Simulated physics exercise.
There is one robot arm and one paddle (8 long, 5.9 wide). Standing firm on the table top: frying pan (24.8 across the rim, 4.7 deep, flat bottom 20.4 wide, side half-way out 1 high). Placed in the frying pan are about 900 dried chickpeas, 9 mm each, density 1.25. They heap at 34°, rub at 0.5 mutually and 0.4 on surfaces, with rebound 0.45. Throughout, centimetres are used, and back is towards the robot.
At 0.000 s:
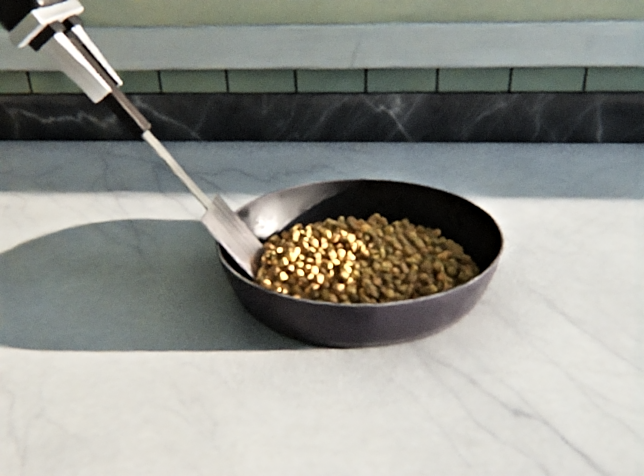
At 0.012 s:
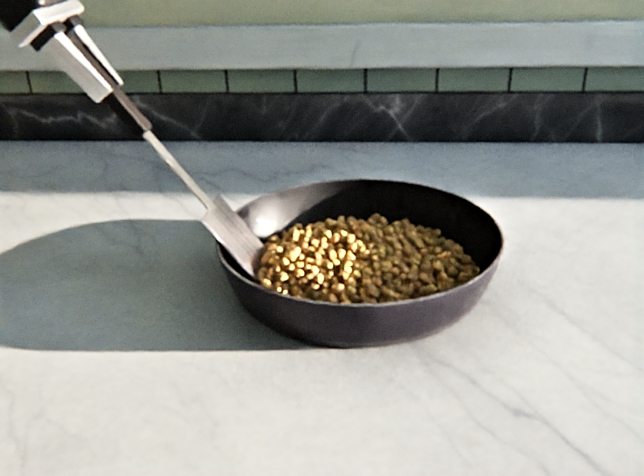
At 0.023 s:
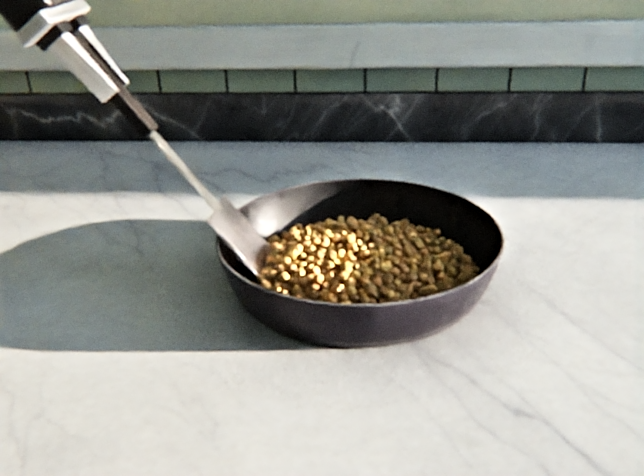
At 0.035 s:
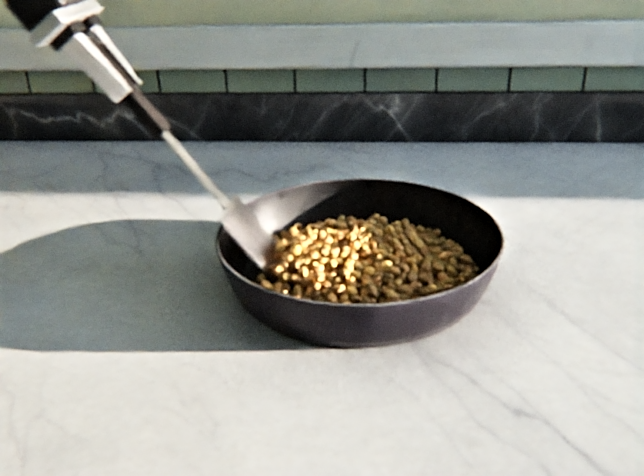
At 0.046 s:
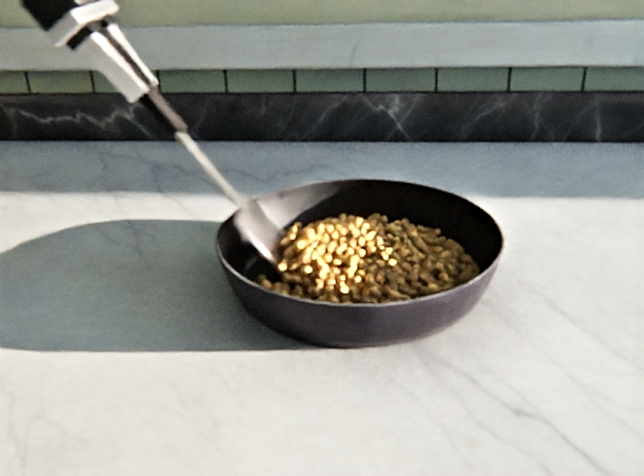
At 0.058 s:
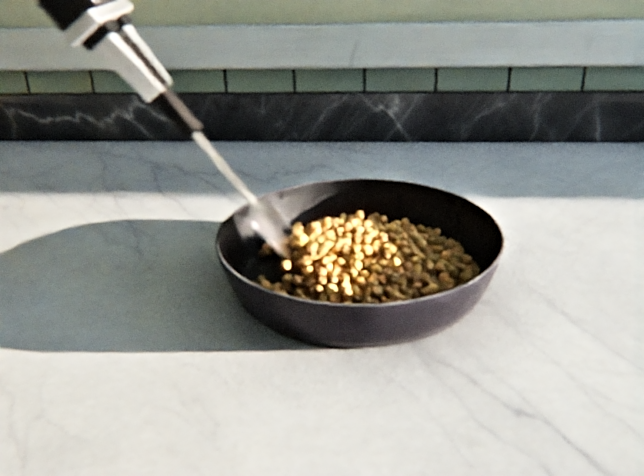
In the video, a robot arm holds a slanted metal paddle at the left side of a dark frying pan of dried chickpeas on a pale marble surface, then moves it slowly rightward, pushing the nearby chickpeas slightly inward.
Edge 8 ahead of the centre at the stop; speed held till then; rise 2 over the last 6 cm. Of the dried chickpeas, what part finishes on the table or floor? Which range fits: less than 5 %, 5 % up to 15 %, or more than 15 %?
The range that fits is 5 % up to 15 %.
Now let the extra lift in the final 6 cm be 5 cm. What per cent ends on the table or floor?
About 10 %.
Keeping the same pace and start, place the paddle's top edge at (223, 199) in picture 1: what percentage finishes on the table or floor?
10 percent or so.
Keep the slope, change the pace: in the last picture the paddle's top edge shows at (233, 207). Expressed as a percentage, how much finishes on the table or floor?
Share: Roughly 0 %.
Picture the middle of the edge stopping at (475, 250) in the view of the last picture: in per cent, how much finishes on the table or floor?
I'd put it near 15 per cent.
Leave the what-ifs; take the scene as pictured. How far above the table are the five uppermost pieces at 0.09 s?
Roughly 6 centimetres.
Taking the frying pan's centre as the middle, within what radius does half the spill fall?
It's around 34 cm.
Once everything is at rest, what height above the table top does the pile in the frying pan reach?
Roughly 5.0 cm.
By 0.09 s, sloping 54°, highest piece 7 above the table; 900 in the frying pan.
By 0.12 s, sloping 54°, highest piece 8 above the table; 900 in the frying pan.
By 0.34 s, sloping 54°, highest piece 5 above the table; 807 in the frying pan, 93 on the table or floor.
By 1.39 s, sloping 54°, highest piece 5 above the table; 807 in the frying pan, 93 on the table or floor.
Final count, 807 in the frying pan, 93 on the table or floor. That is 10 % on the table or floor.
